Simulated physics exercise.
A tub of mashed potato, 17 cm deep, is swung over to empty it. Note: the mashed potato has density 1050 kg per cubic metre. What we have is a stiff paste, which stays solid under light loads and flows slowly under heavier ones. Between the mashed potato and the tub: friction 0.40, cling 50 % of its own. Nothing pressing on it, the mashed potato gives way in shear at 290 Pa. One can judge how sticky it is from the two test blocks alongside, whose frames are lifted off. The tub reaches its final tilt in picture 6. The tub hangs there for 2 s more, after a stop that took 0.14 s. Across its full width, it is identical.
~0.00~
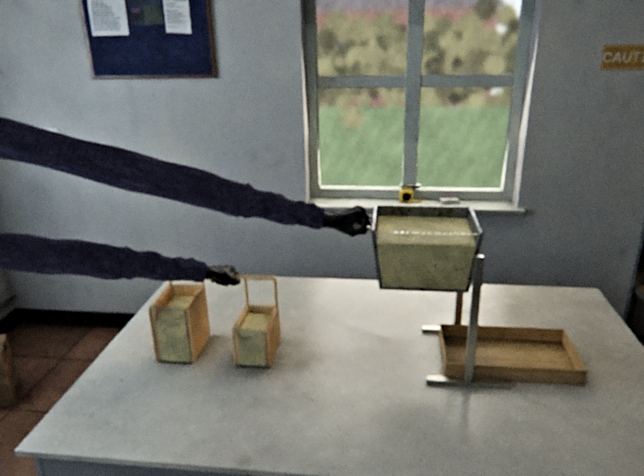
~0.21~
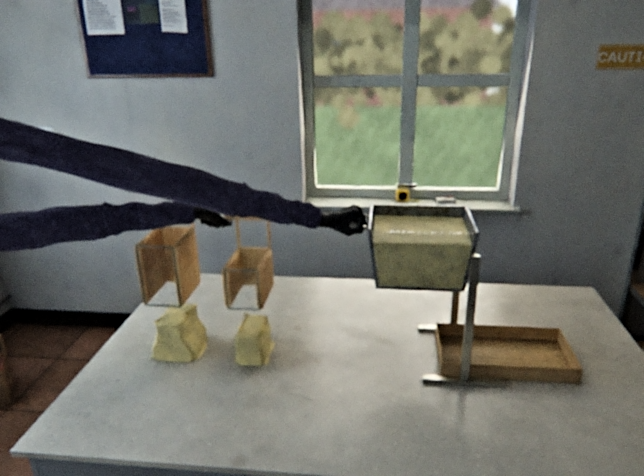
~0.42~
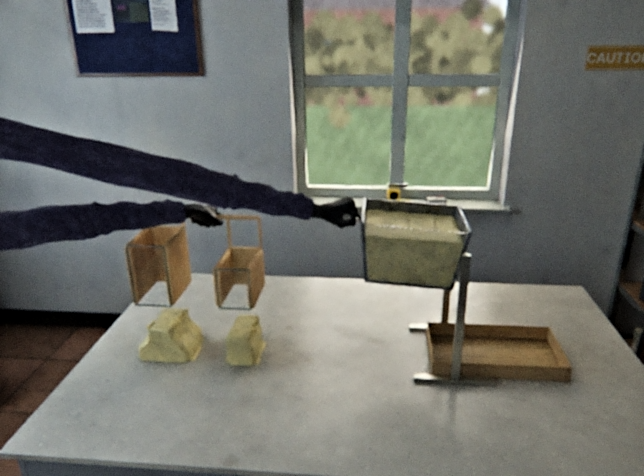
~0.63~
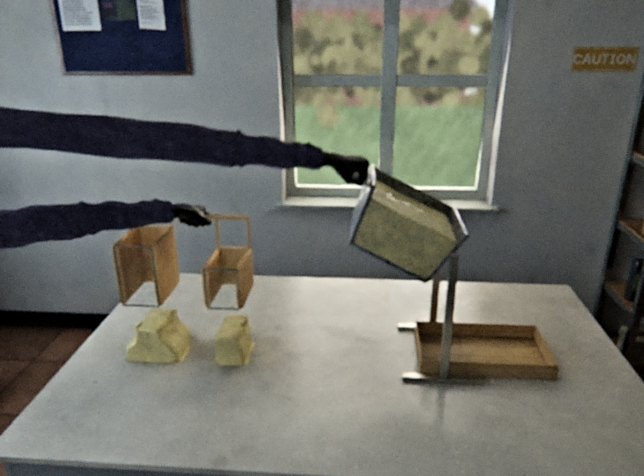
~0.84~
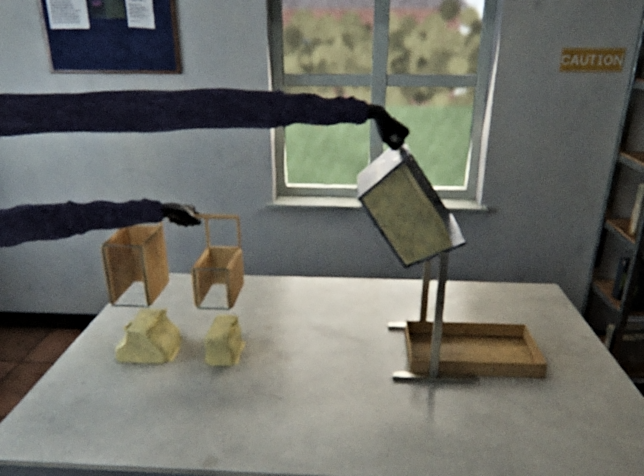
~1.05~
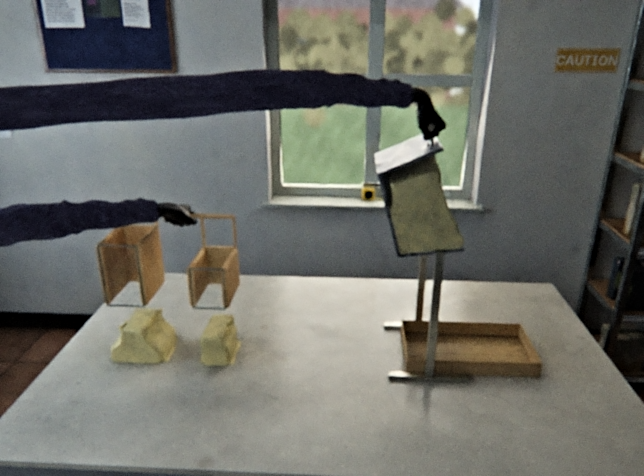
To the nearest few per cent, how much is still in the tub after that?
About 48 %.
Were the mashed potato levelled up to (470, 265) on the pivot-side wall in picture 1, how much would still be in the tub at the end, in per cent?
In that case, around 100 percent.
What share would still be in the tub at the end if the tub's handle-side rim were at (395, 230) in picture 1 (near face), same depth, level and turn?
That would leave about 65 % in the tub.
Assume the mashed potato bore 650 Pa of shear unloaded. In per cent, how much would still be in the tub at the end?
It would come to about 100 %.
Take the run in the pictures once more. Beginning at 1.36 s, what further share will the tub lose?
Around 10 percent of the load.
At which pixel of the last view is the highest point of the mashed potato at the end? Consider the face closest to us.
I'd point to somewhere around (414, 217).
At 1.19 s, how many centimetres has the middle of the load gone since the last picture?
Looks like around 5 cm to me.
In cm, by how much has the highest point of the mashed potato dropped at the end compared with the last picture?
13 cm.
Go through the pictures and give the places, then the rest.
Handle-side rim at (375, 231), tilt 0 degrees; crest of the mashed potato at (381, 242); block heights 16 cm, 11 cm (left to right), in the first picture.
Handle-side rim at (371, 231), tilt 0 degrees; crest of the mashed potato at (377, 242); block heights 13 cm, 10 cm (left to right), in the second picture.
Handle-side rim at (364, 224), tilt 4 degrees; crest of the mashed potato at (371, 236); block heights 12 cm, 10 cm (left to right), in the third picture.
Handle-side rim at (375, 187), tilt 27 degrees; crest of the mashed potato at (371, 202); block heights 12 cm, 10 cm (left to right), in the fourth picture.
Handle-side rim at (411, 158), tilt 56 degrees; crest of the mashed potato at (398, 170); block heights 12 cm, 10 cm (left to right), in the fifth picture.
Handle-side rim at (443, 151), tilt 74 degrees; crest of the mashed potato at (434, 171); block heights 12 cm, 10 cm (left to right), in the sixth picture.
After 1.19 s, the tub is at 74 degrees and holds 84 %.
After 1.36 s, the tub is at 74 degrees and holds 59 %.
After 1.53 s, the tub is at 74 degrees and holds 50 %.
After 1.70 s, the tub is at 74 degrees and holds 48 %.
After 3.05 s, the tub is at 74 degrees and holds 48 %.
